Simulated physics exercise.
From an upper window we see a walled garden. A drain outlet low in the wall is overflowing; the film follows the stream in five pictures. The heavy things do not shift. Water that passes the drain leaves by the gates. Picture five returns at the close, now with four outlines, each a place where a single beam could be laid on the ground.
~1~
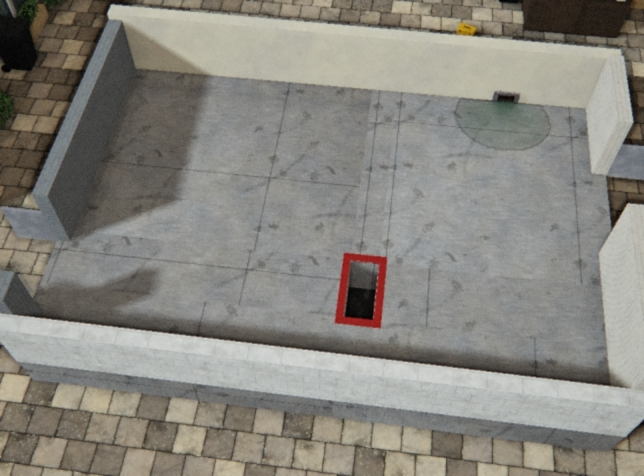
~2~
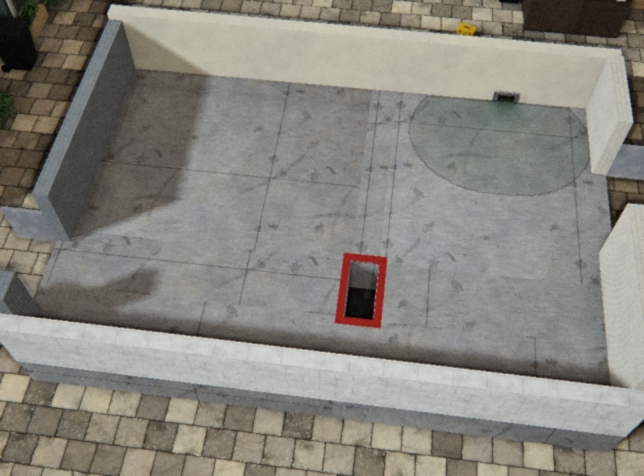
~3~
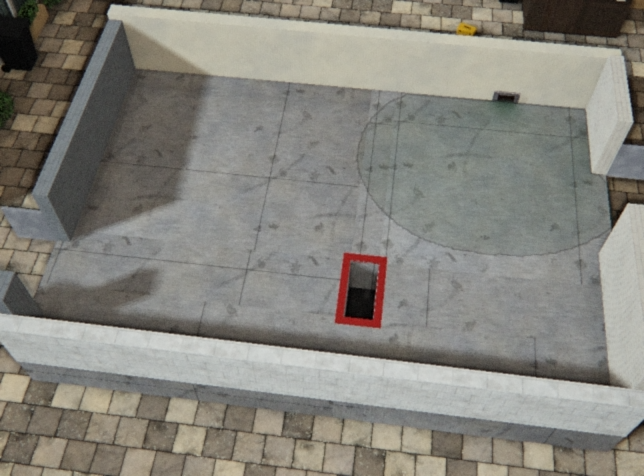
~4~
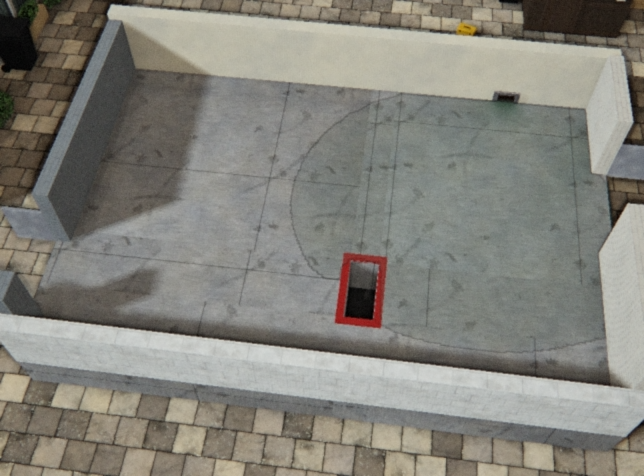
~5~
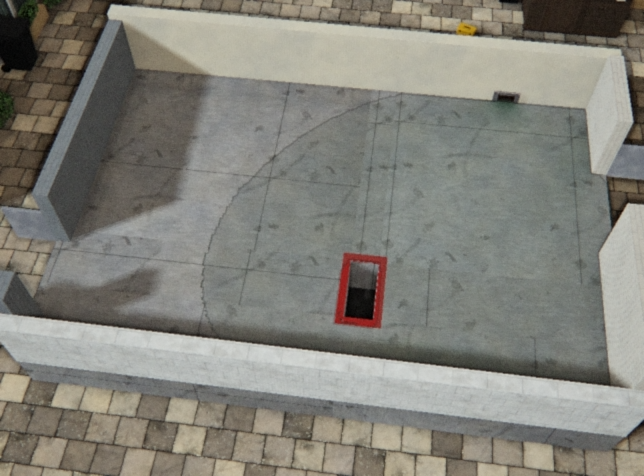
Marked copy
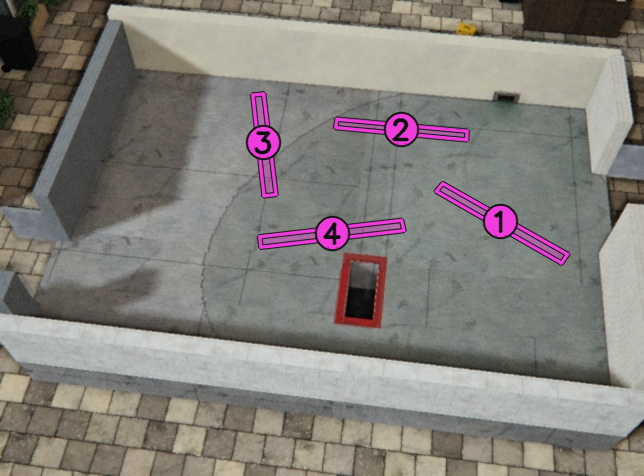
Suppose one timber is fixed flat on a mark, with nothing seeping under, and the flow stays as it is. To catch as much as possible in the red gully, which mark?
Best: 3.
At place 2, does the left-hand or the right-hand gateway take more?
The left one.
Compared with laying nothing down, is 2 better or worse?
It is worse.
In magenta, 1 from (439, 187) to (564, 258); 2 from (336, 123) to (466, 135); 3 from (258, 94) to (270, 195); 4 from (260, 241) to (402, 225).
For place 1, about 18 % of the stream goes into the red gully, about 80 % out by the gates.
For place 2, about 22 % of the stream goes into the red gully, about 75 % out by the gates.
For place 3, about 28 % of the stream goes into the red gully, about 69 % out by the gates.
For place 4, about 18 % of the stream goes into the red gully, about 79 % out by the gates.
